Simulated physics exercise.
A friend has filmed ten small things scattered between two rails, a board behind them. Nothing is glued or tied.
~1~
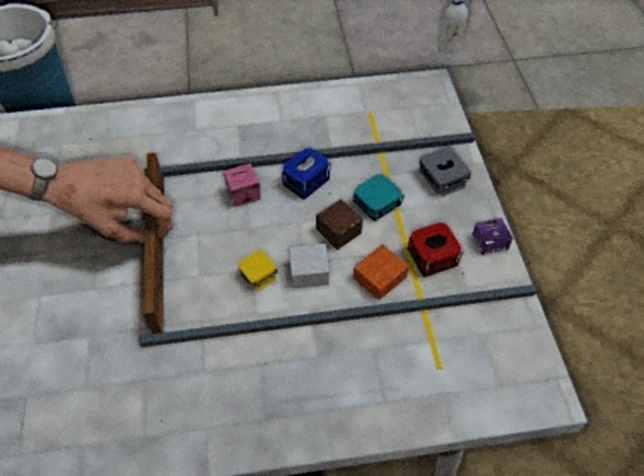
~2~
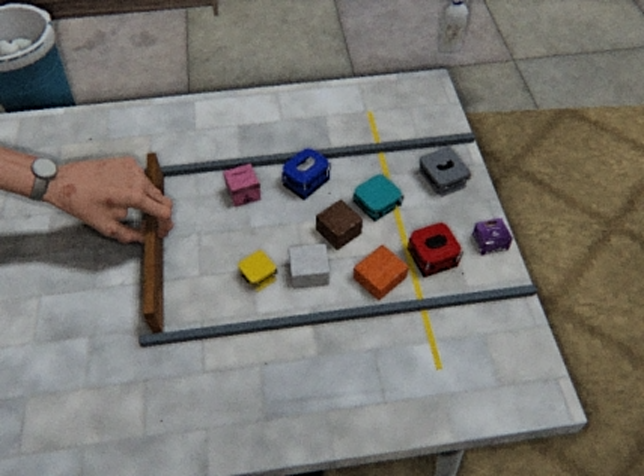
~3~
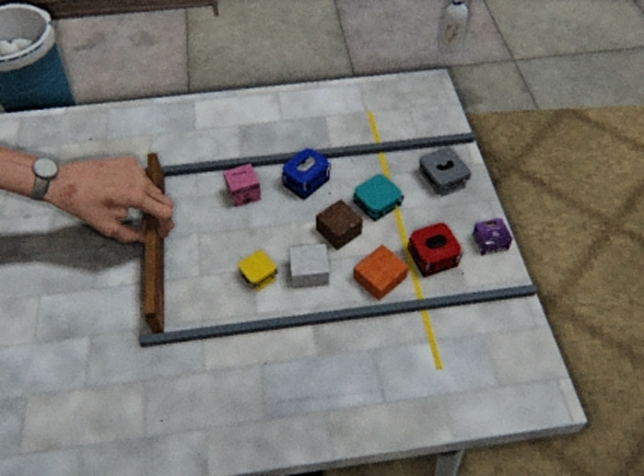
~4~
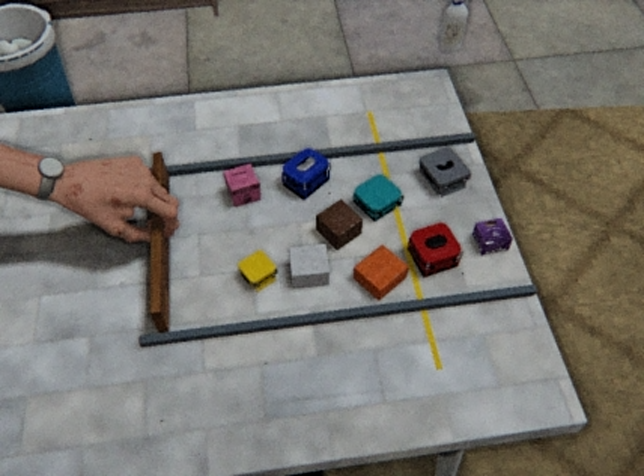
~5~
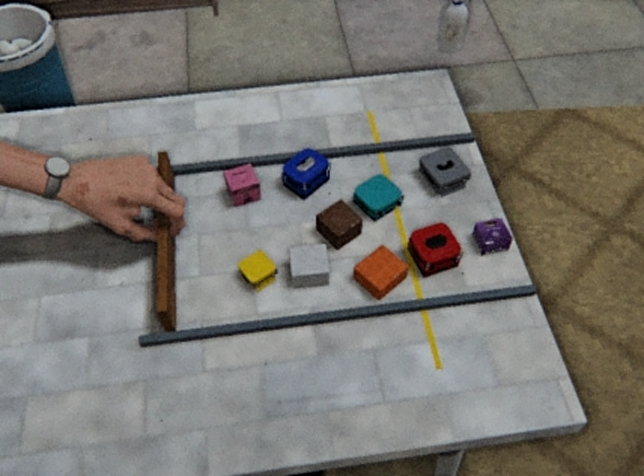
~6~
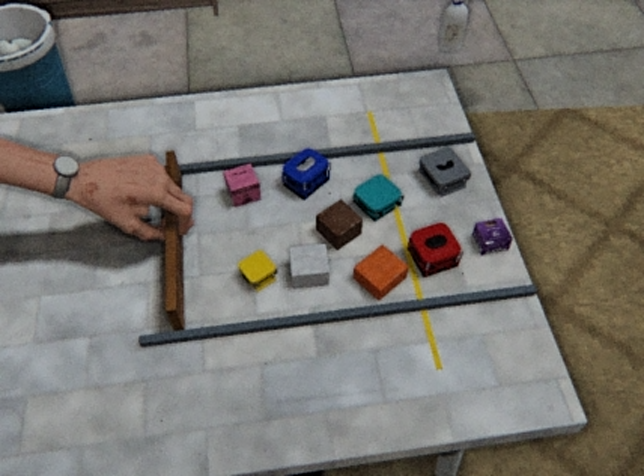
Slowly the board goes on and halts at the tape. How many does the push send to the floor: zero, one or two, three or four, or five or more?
Outcome: The number that fall off is one or two.
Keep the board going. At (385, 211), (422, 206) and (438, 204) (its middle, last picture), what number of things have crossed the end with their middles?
In that order 1, 2 and 4.
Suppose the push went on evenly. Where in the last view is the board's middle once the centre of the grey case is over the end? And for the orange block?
Near (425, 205) and (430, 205).
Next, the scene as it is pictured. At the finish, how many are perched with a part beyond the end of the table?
The number is 2.
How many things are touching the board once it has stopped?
It touches 3.
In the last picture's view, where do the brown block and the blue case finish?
About (419, 224), and the other about (432, 153).
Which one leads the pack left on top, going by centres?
It is the red case.
Early on, none off yet; purple box at rest near (492, 237); grey case at rest near (444, 172); red case at rest near (434, 249).
Finally, the number that fall off is one or two; lost, purple box.
